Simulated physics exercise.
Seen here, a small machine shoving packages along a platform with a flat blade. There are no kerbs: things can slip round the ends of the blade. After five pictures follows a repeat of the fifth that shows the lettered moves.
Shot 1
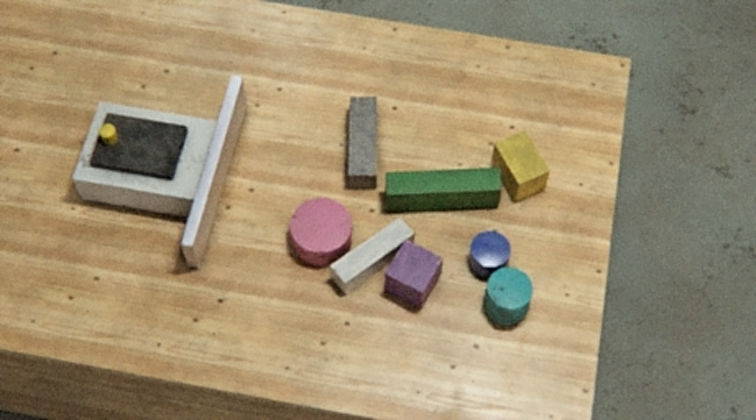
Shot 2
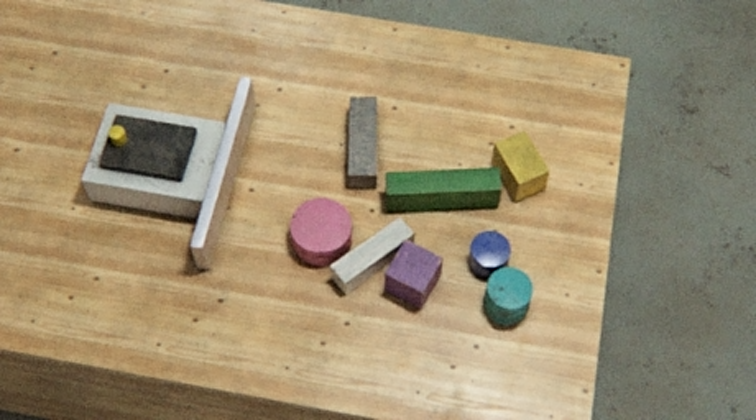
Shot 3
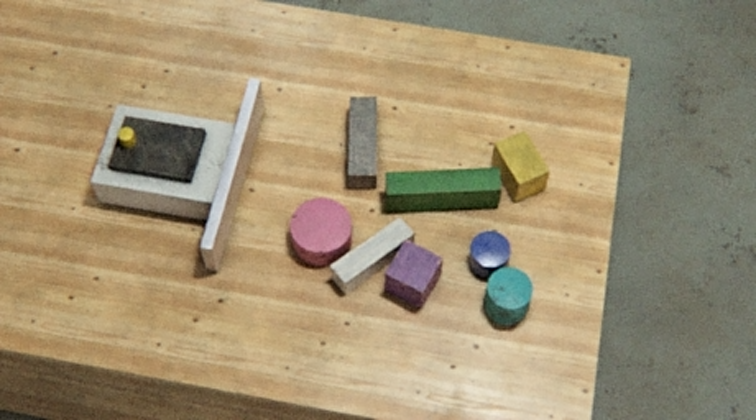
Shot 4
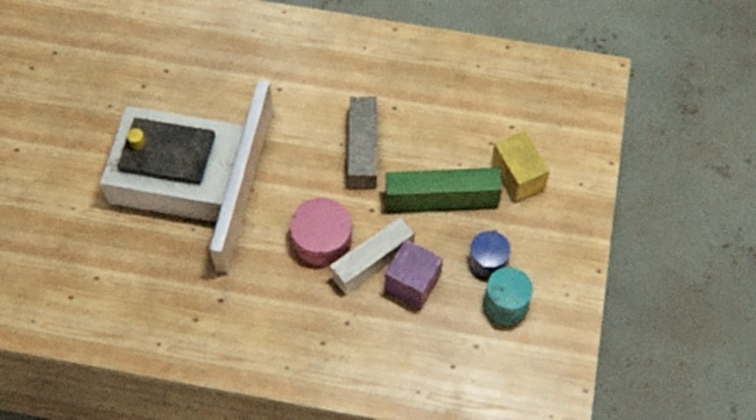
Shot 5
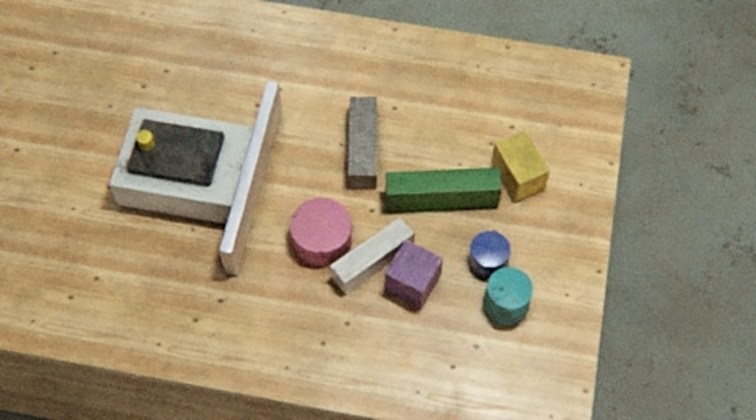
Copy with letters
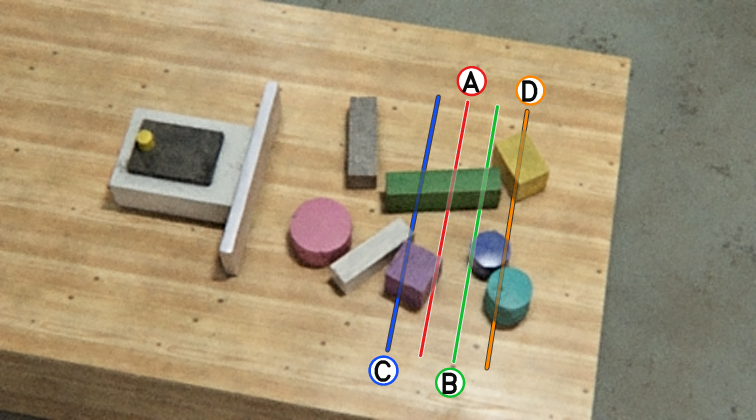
At the start, a small white machine with a flat upright blade sits at the left of a wooden platform, apart from a scattered group of colourful blocks and canisters. It creeps steadily a short way right, narrowing the gap to the pink canister, while all the packages stay still.
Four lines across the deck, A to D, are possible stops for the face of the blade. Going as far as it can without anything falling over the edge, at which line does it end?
No farther than D.
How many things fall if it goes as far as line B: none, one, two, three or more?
The count is none.
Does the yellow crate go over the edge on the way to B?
No.
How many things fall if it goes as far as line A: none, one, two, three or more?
The count is none.
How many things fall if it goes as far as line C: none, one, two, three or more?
By then, none.
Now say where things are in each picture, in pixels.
In the first frame, yellow crate (520, 166); turquoise canister (508, 296); grey bar (363, 142).
In the second frame, robot (155, 148); blue canister (489, 255).
In the third frame, robot (164, 149); pink canister (321, 232).
In the fourth frame, robot (173, 151); white bar (373, 256).
In the fifth frame, robot (182, 152); turquoise canister (508, 296); grey bar (363, 142); blue canister (489, 255).
On the marked copy, A at (446, 222); B at (477, 227); C at (414, 216); D at (508, 232).
Taking D. A third of the way, robot (272, 168); purple crate (427, 282); white bar (398, 268).
Two thirds of the way, robot (365, 183); green bar (525, 215); blue canister (517, 247).
When it is over, robot (437, 195); green bar (598, 225); blue canister (588, 255); nothing has fallen.
As for the rest, A is safe but short; B is safe but short; C is safe but short.
